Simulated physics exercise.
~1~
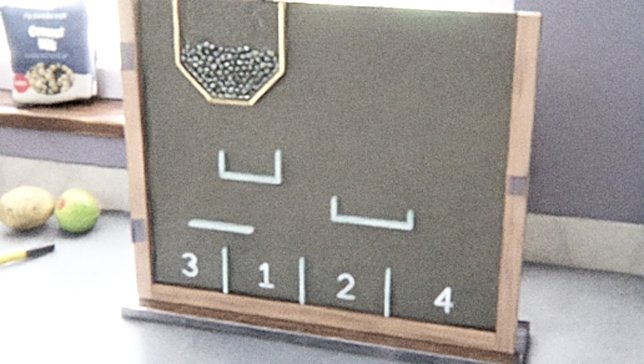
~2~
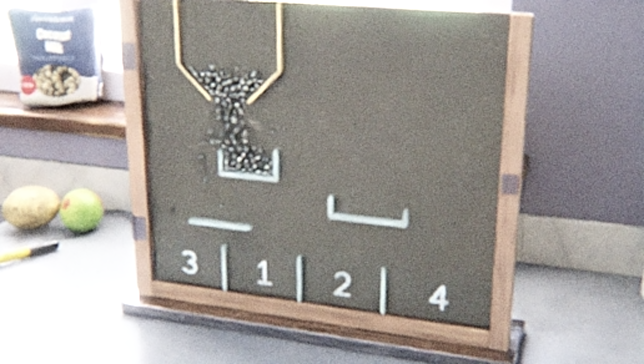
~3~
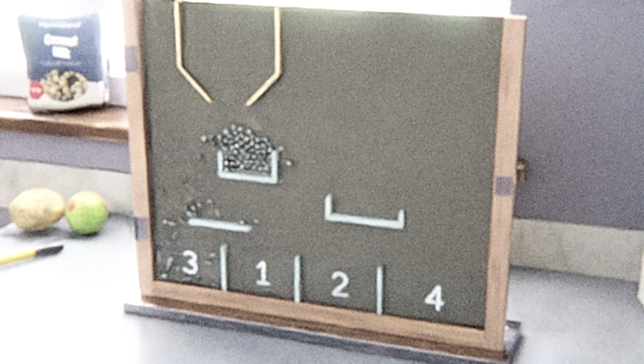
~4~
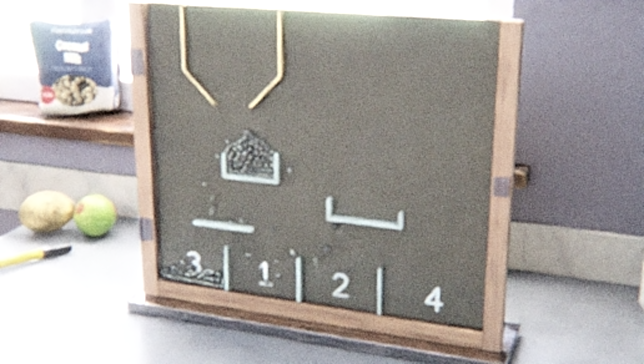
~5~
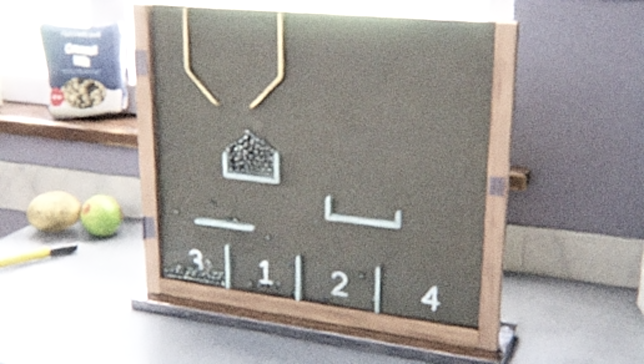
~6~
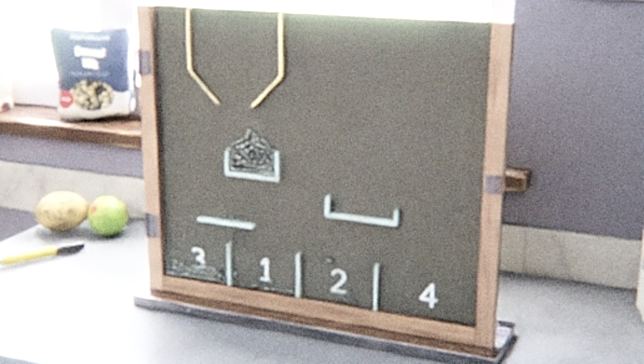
Steel balls pouring from a hopper into a small tray, some spilling over a ledge into the left bin, most staying heaped above.
